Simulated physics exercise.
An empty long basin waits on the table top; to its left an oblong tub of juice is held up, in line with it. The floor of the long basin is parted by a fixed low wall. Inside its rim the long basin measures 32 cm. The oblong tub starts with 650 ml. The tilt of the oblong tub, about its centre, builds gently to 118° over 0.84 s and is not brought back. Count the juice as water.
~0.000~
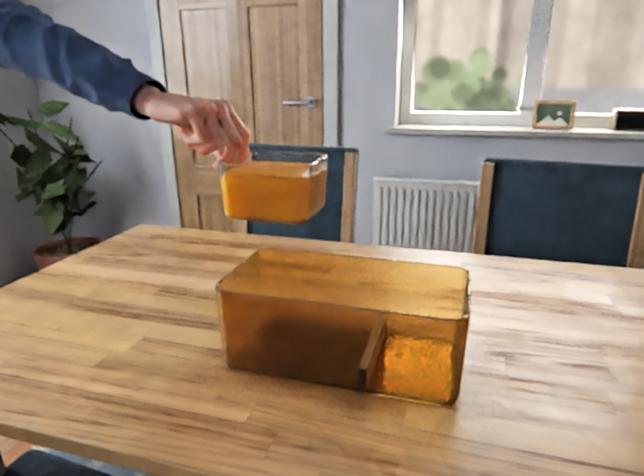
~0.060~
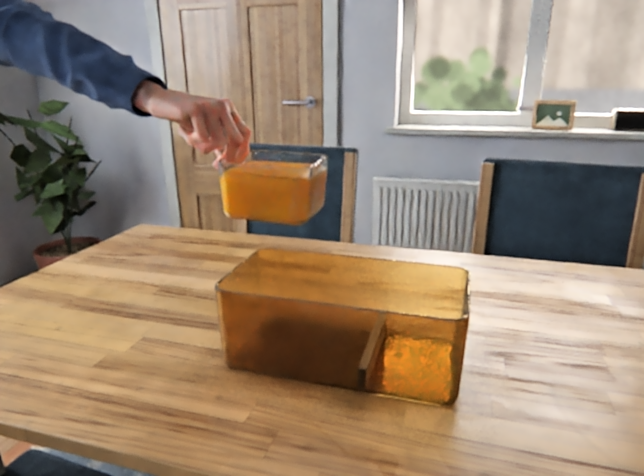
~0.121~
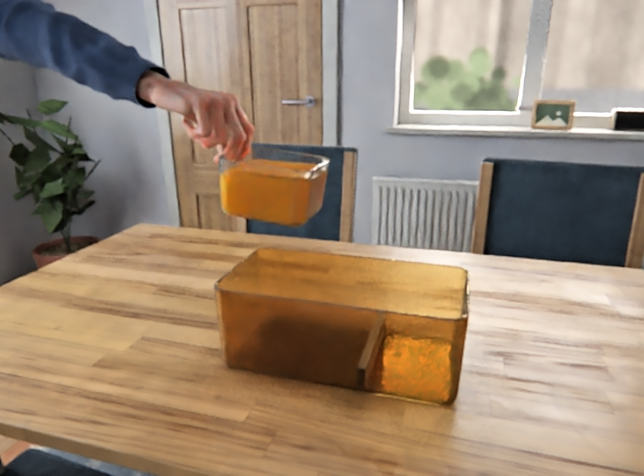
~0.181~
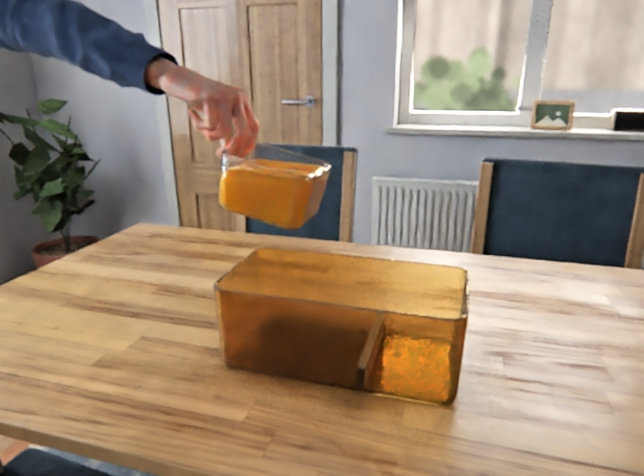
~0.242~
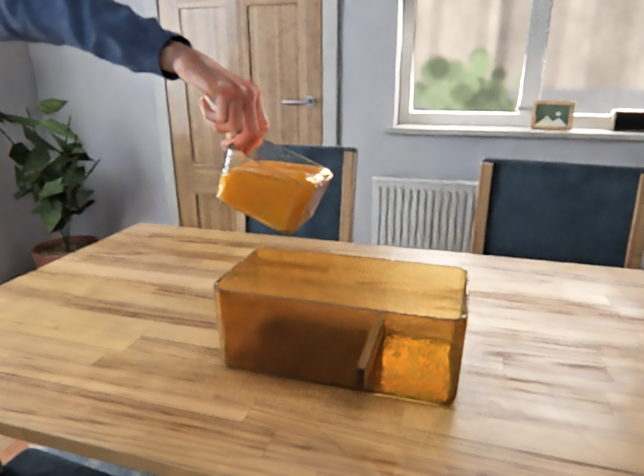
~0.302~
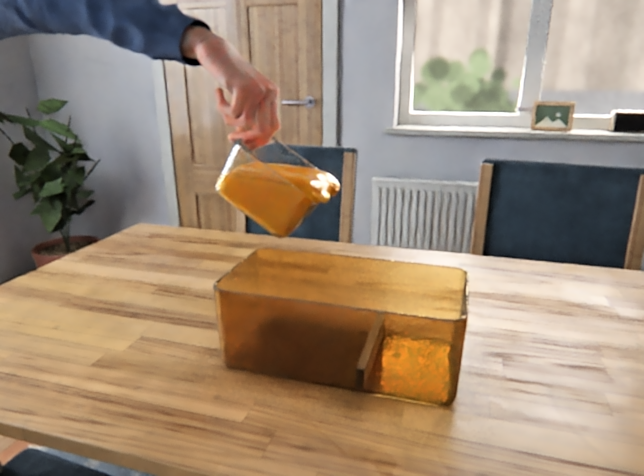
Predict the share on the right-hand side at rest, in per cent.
The far part has some 34 per cent.
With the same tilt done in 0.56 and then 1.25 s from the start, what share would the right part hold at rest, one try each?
First 25, then 50 per cent.
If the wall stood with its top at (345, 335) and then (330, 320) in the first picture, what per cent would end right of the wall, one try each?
In turn about 75 and 85 per cent.
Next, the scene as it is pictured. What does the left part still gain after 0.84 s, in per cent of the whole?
About 3 per cent.
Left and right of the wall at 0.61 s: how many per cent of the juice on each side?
Near 24 on the left, 24 on the right.
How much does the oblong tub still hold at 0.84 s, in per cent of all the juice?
Some 1 per cent.
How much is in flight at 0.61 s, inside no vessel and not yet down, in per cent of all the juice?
About 32 per cent.
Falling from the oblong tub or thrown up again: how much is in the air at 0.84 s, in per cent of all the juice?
Some 4 per cent.
Then, 0.61 s in, the tilt is 98° and 19 per cent is still to pour, 24 is left of the wall and 24 right of it.
Then, 0.84 s in, the tilt is 118° and 1 per cent is still to pour, 61 is left of the wall and 34 right of it.
Then, 1.08 s in, the tilt is 118° and 0 per cent is still to pour, 64 is left of the wall and 34 right of it.
Then, 1.34 s in, the tilt is 118° and 0 per cent is still to pour, 64 is left of the wall and 34 right of it.
Finally, 64 per cent lies left of the wall, 34 right of it and 2 outside.
